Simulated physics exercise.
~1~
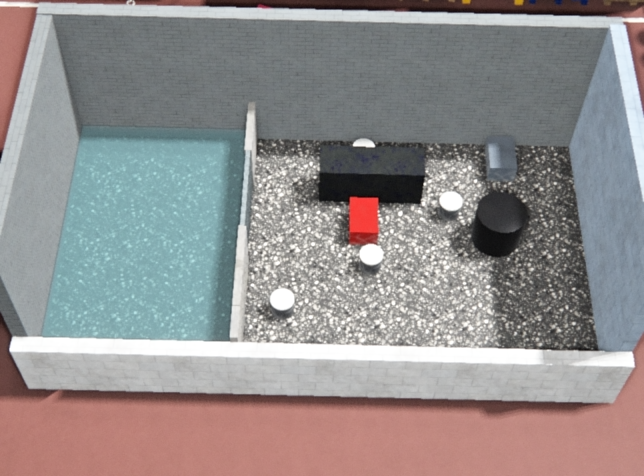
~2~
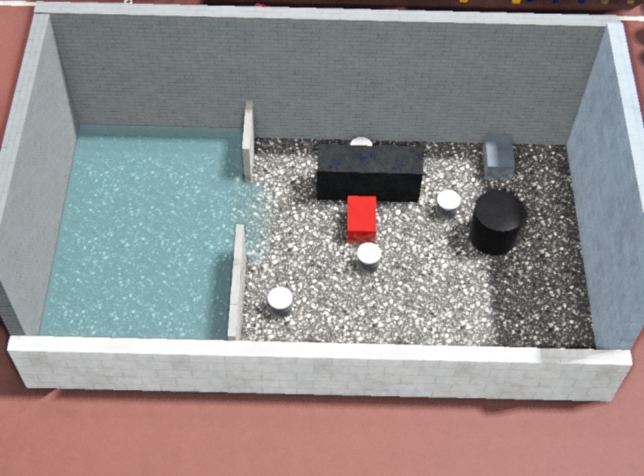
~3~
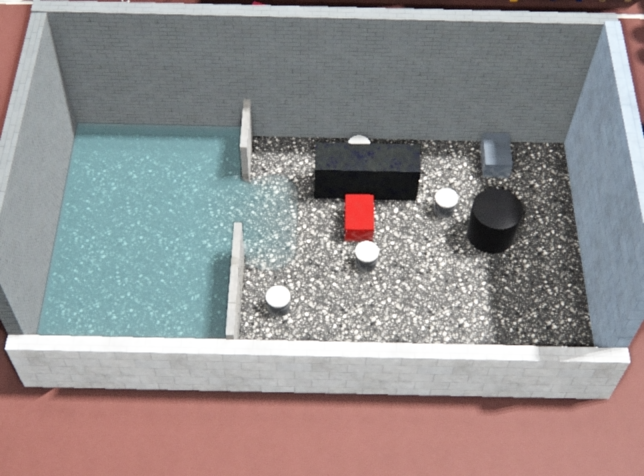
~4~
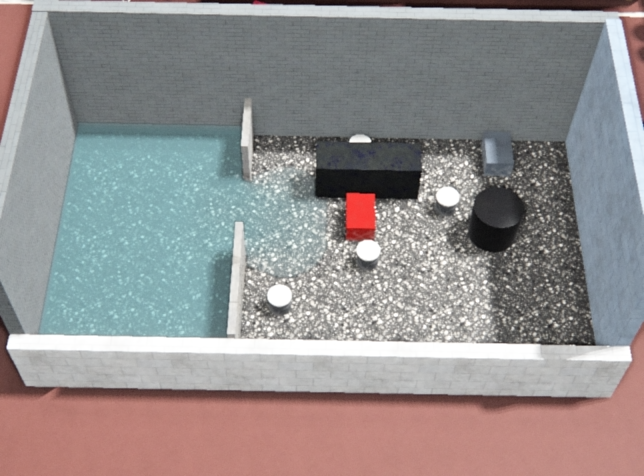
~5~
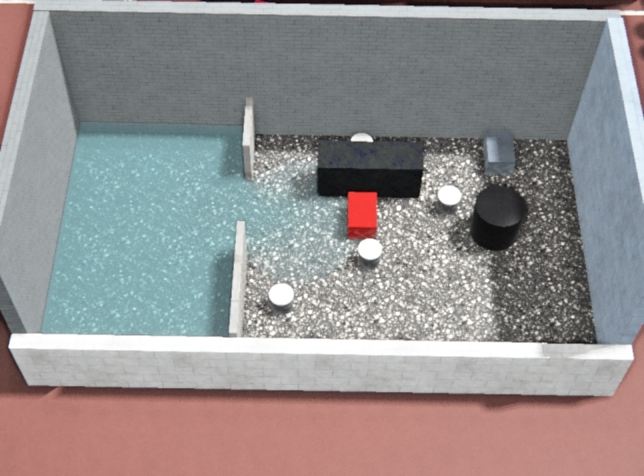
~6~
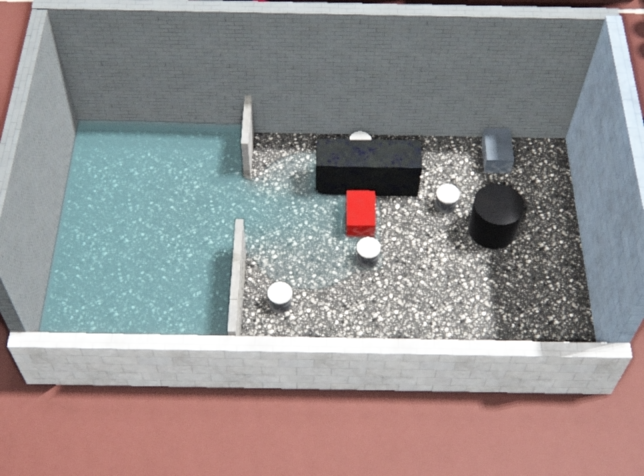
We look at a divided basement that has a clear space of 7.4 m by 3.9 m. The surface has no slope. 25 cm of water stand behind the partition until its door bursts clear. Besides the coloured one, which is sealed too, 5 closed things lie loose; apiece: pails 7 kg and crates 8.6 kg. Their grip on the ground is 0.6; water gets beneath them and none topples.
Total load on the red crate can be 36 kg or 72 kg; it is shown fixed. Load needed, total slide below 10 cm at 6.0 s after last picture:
Higher only.
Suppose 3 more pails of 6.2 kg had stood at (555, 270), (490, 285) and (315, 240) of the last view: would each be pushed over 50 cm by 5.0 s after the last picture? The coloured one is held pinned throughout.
In order: Smaller, smaller and greater.
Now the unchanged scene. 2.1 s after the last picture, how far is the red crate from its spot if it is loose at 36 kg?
I'd put it at about 40 cm.
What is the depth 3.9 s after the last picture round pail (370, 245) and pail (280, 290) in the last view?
3 and 2 cm.
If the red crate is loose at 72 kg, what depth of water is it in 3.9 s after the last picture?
About 8 cm.
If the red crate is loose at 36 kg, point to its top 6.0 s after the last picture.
Somewhere about (396, 215).
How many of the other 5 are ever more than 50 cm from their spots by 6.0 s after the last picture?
The total is 0.
Then, 0.4 s after the last picture the red crate would be 2 cm from its start with 36 kg and 0 cm from its start with 72 kg; 8 cm of water round it then.
Then, 2.1 s after the last picture the red crate would be 36 cm from its start with 36 kg and 0 cm from its start with 72 kg; 9 cm of water round it then.
Then, 3.9 s after the last picture the red crate would be 50 cm from its start with 36 kg and 0 cm from its start with 72 kg; 8 cm of water round it then.
Then, 6.0 s after the last picture the red crate would be 50 cm from its start with 36 kg and 0 cm from its start with 72 kg; 8 cm of water round it then.
